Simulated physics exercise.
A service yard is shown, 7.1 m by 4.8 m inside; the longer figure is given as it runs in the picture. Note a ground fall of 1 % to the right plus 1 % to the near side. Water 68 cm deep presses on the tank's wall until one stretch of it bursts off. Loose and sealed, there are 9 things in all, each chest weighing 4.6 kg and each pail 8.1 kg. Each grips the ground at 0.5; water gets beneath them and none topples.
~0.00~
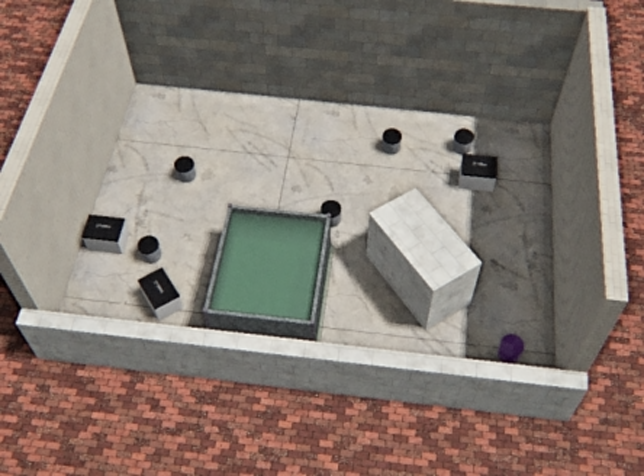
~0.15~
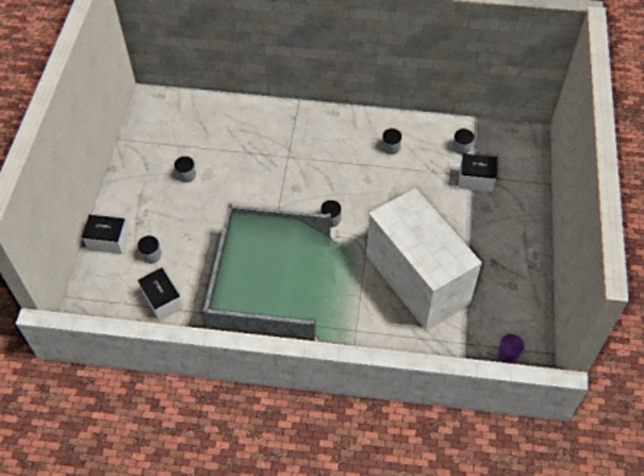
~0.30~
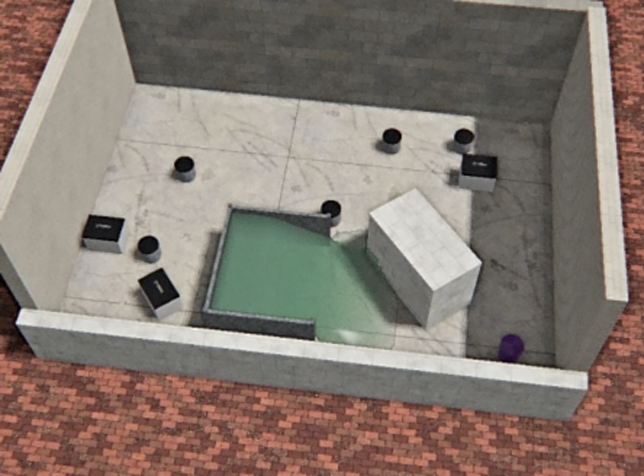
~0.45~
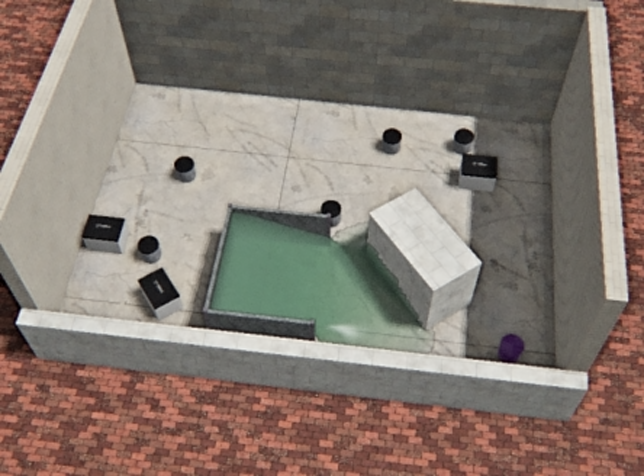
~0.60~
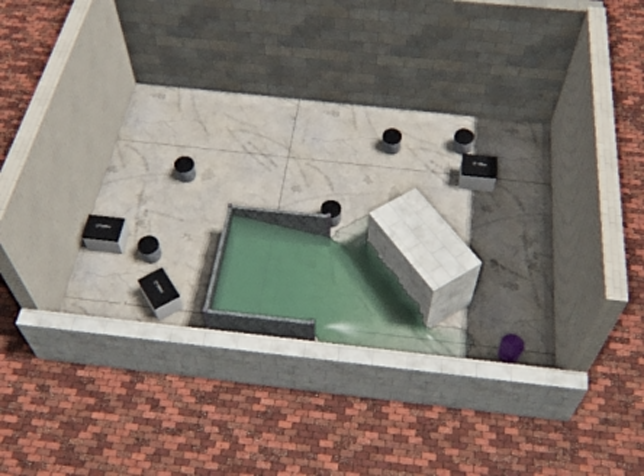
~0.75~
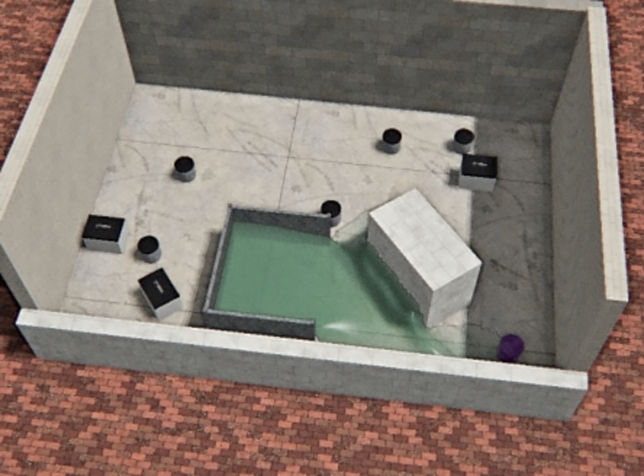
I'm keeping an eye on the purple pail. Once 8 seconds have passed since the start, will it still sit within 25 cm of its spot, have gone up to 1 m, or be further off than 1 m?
It will be further off than 1 m.
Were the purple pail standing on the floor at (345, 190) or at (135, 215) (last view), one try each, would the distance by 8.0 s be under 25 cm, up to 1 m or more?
Nearly still; nearly still.
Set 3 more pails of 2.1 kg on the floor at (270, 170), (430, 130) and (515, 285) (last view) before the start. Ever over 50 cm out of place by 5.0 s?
One by one: Below the mark, beyond the mark, beyond the mark.
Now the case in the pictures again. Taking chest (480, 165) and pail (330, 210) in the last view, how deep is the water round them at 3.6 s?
First about 18 cm, second about 3 cm.
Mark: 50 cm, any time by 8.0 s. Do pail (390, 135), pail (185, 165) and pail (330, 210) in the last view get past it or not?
Results in listed order: Exceeds / falls short / falls short.
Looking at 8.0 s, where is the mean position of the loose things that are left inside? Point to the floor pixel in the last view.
Centre of the remaining things: Roughly (272, 189).
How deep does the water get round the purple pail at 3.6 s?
I'd put it at about 13 cm.
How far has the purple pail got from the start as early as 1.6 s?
Close to 80 cm.
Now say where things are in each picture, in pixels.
The purple pail at (512, 344) rests on the ground; water covers 2.4 m2; 0 of 9 have shifted, in the first picture.
The purple pail at (512, 344), on the bottom; 3.4 m2 under water; 0 of 9 have shifted, in the second picture.
The purple pail at (512, 344) rests on the ground; 4.5 m2 under water; 0 of 9 have shifted, in the third picture.
The purple pail at (512, 344) rests on the ground; 5.1 m2 under water; 0 of 9 have shifted, in the fourth picture.
The purple pail at (512, 344), on the bottom; water covers 5.7 m2; 0 of 9 have shifted, in the fifth picture.
The purple pail at (512, 344), on the bottom; 6.4 m2 under water; 0 of 9 have shifted, in the sixth picture.
After 1.6 s the purple pail is near (548, 313), 0.7 m from its start, afloat; 1 afloat.
After 3.6 s the purple pail is near (483, 136), 3.7 m from its start, afloat; 3 afloat.
After 5.6 s the purple pail is near (449, 141), 3.7 m from its start, afloat; 2 afloat.
After 8.0 s the purple pail is near (434, 142), 3.7 m from its start, aground; 2 afloat.
